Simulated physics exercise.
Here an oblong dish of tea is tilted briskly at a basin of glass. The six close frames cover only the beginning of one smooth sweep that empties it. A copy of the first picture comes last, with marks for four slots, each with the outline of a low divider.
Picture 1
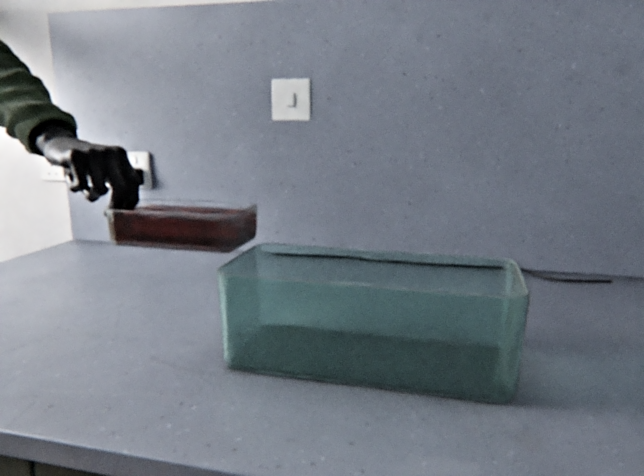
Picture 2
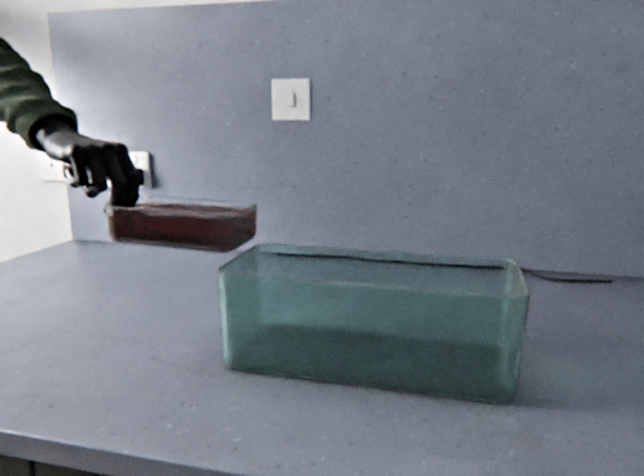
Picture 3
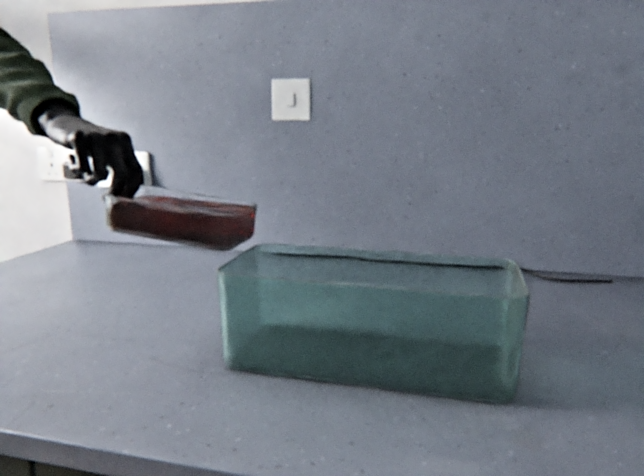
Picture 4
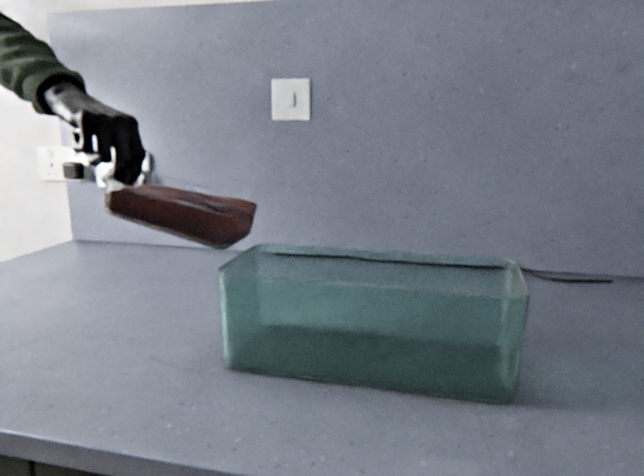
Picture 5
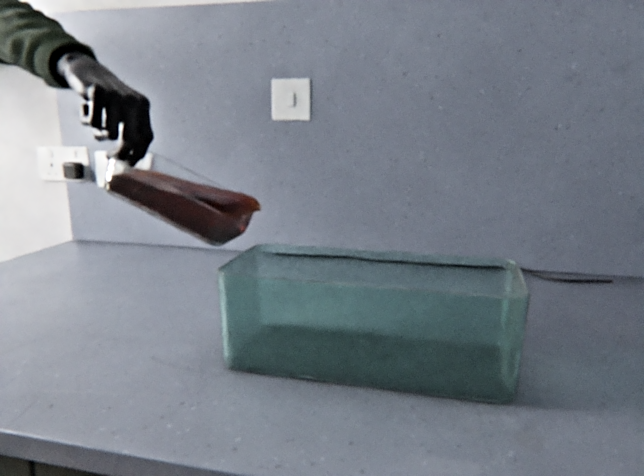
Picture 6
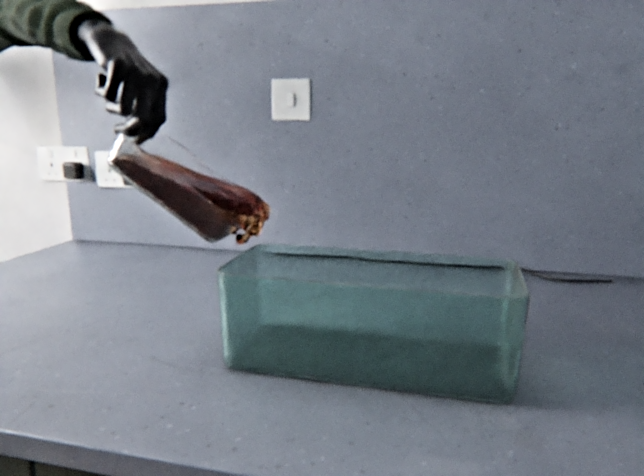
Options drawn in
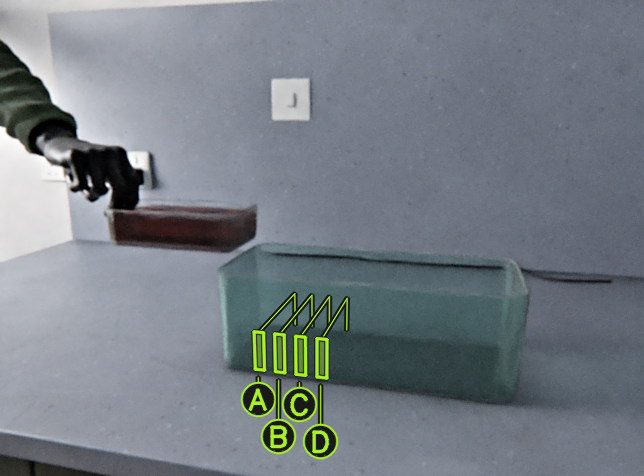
A grey speckled worktop against a matching wall with a white switch is seen from the front and slightly above, by a camera that stays still. A greenish glass basin sits at centre right, and at left a dark hand in a green sleeve holds an oblong clear dish of reddish-brown tea. The hand rises and tilts the dish steeply down to the right, and tea slides to its lower end and begins to emerge over the lip.
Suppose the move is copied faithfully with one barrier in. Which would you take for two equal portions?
It is D.
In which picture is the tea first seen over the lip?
Picture 4.
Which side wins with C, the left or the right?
More ends on the right.
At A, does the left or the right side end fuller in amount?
More ends on the right.
On the marked copy, A at (258, 377); B at (278, 379); C at (299, 382); D at (320, 385).
With A, about 6 % ends left of the wall and 90 % right of it; 4 % is lost outside.
With B, about 10 % ends left of the wall and 86 % right of it; 4 % is lost outside.
With C, about 20 % ends left of the wall and 76 % right of it; 5 % is lost outside.
With D, about 42 % ends left of the wall and 55 % right of it; 3 % is lost outside.
